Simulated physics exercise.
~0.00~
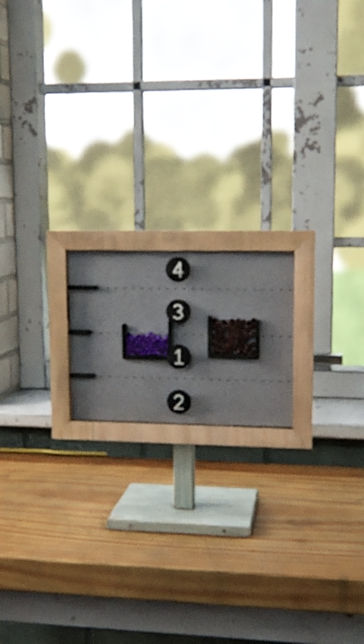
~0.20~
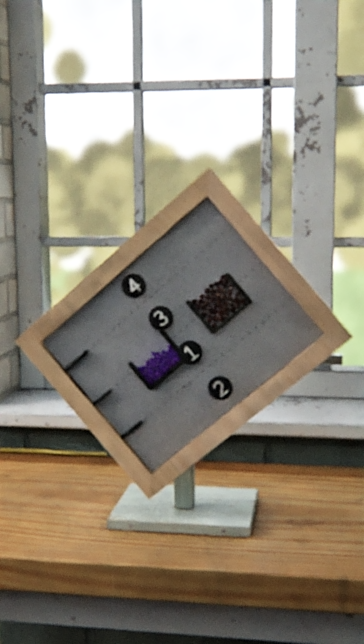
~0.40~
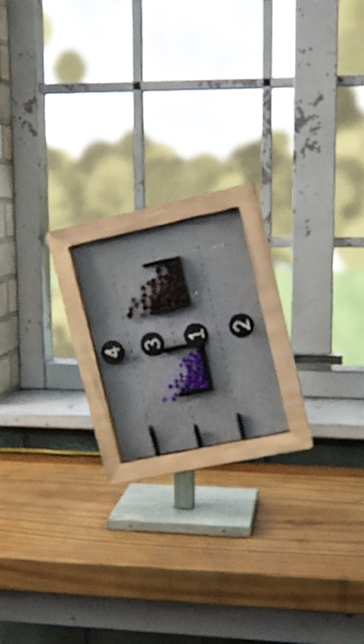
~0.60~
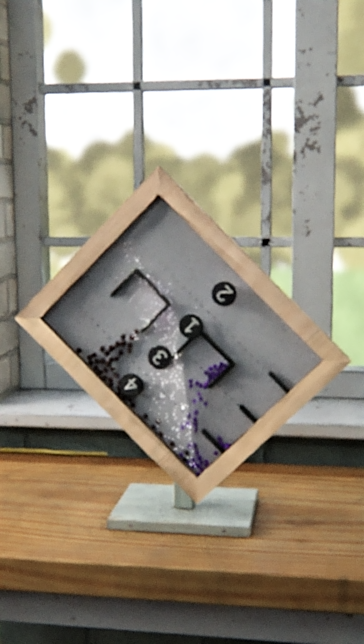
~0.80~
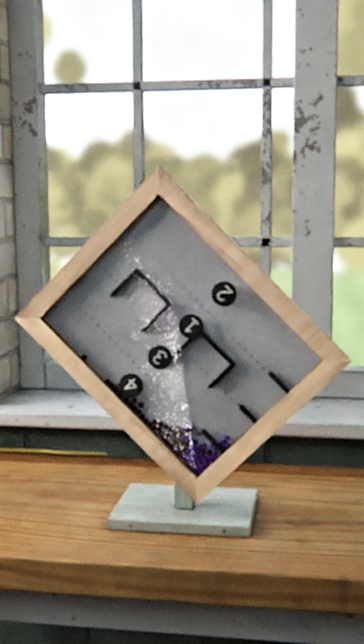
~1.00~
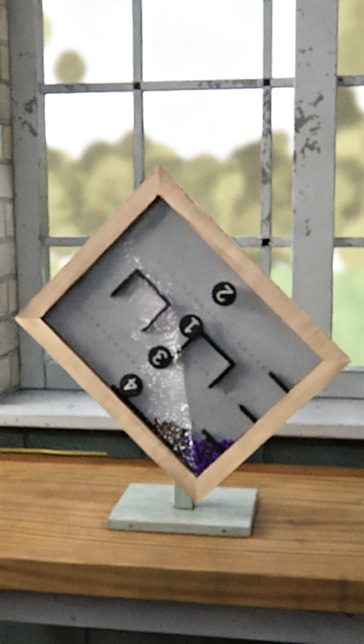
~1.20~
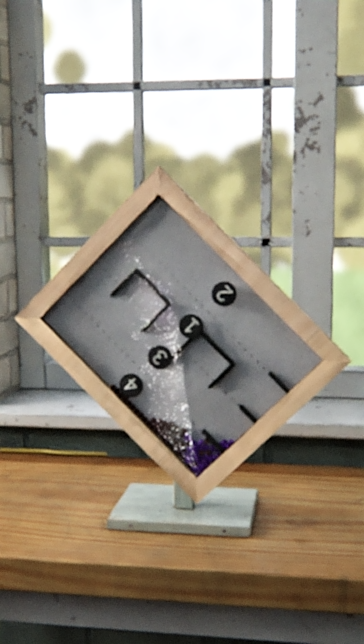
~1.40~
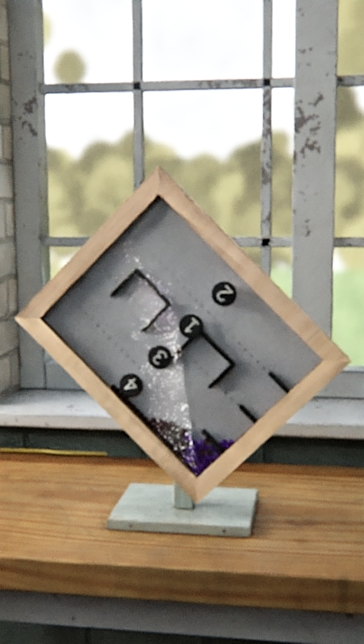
On a wooden bench by a window, a framed case turning anticlockwise, dark and purple beads spilling and settling in its lowest corner.
